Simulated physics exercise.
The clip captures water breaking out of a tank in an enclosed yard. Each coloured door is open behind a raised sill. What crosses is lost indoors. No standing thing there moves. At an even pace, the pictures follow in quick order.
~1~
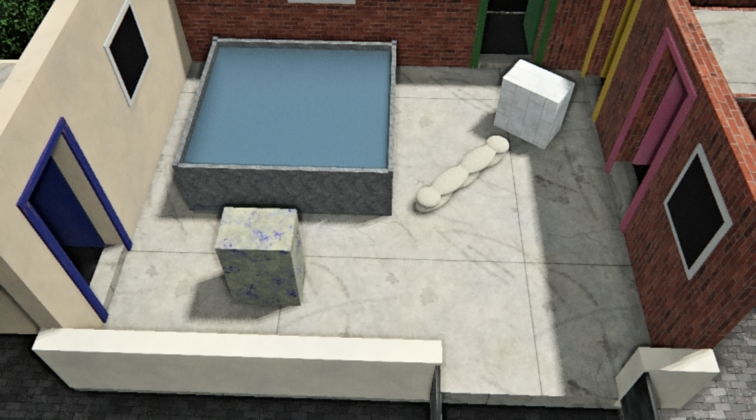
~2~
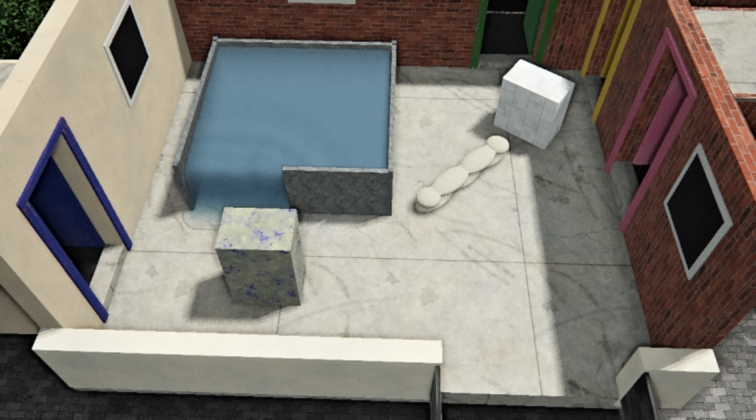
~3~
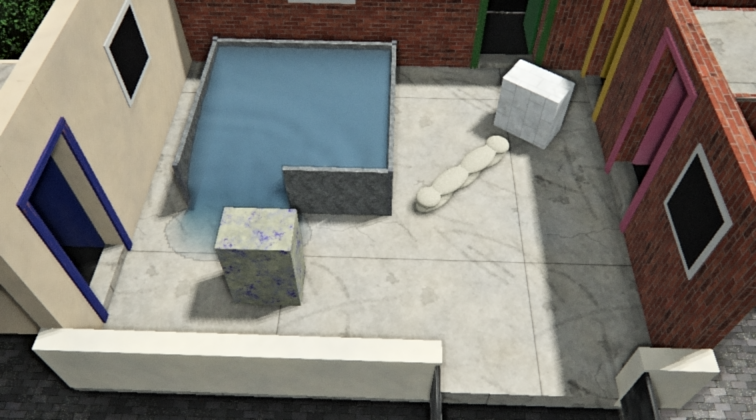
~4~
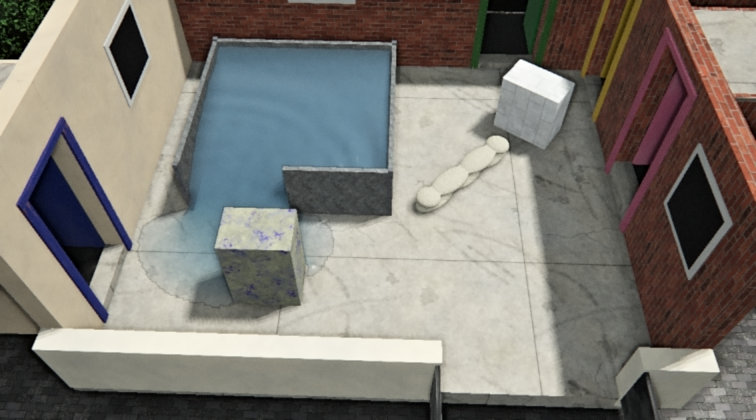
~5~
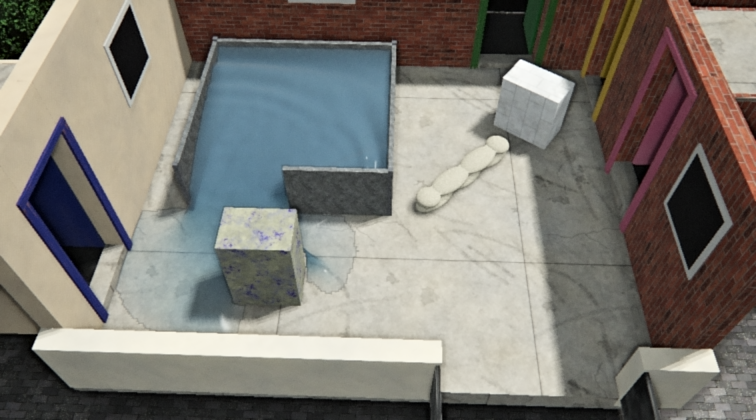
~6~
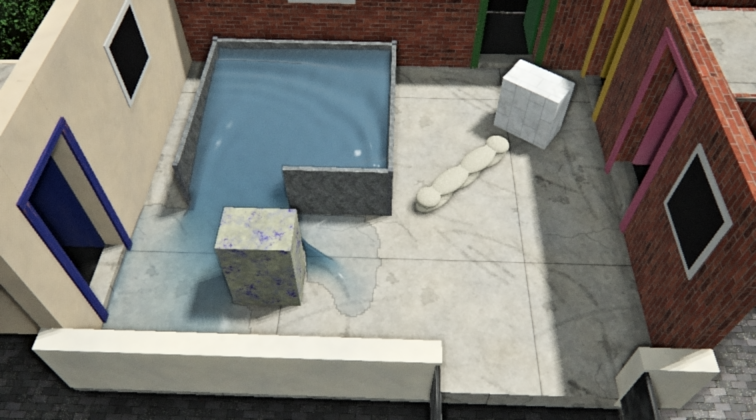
At first, still water fills a raised tank in a walled yard with coloured doorways, a speckled block, a white block and a pale knobbly object. Then the tank's front opens at the left and water pours out, spreading around the speckled block and across the paving to both sides of it.
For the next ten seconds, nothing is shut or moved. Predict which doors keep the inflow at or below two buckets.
Prediction: The green door stays at or below, the pink door stays at or below, the yellow door goes above, the blue door goes above.
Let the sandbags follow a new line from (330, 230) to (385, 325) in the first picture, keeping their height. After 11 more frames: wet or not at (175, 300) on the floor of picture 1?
Verdict: Under water.
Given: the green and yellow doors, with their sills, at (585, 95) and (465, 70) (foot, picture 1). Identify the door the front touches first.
I'd say the blue-painted one is reached first.
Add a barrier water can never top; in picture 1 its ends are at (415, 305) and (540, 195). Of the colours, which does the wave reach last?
It is the green door.
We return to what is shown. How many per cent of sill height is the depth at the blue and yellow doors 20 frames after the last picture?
The first is near 230 per cent, the second near 0 per cent.
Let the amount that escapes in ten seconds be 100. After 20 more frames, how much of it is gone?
Some 35 per cent.
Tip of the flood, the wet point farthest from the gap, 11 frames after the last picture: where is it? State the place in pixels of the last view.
Farthest reach: (602, 292).
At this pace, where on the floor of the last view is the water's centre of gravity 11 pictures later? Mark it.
Somewhere around (279, 197) in the last view.
A moment on, water covers 30 % of the floor; the green door not reached, the pink door not reached, the yellow door not reached, the blue door under two buckets in.
Next, water covers 50 % of the floor; the green door not reached, the pink door not reached, the yellow door not reached, the blue door far over two buckets in.
Then, water covers 65 % of the floor; the green door not reached, the pink door wet at the sill, nothing in, the yellow door not reached, the blue door far over two buckets in.
Later, water covers 90 % of the floor; the green door wet at the sill, nothing in, the pink door wet at the sill, nothing in, the yellow door under two buckets in, the blue door far over two buckets in.
In the end, water covers 95 % of the floor; the green door under two buckets in, the pink door wet at the sill, nothing in, the yellow door over two buckets in, the blue door far over two buckets in.
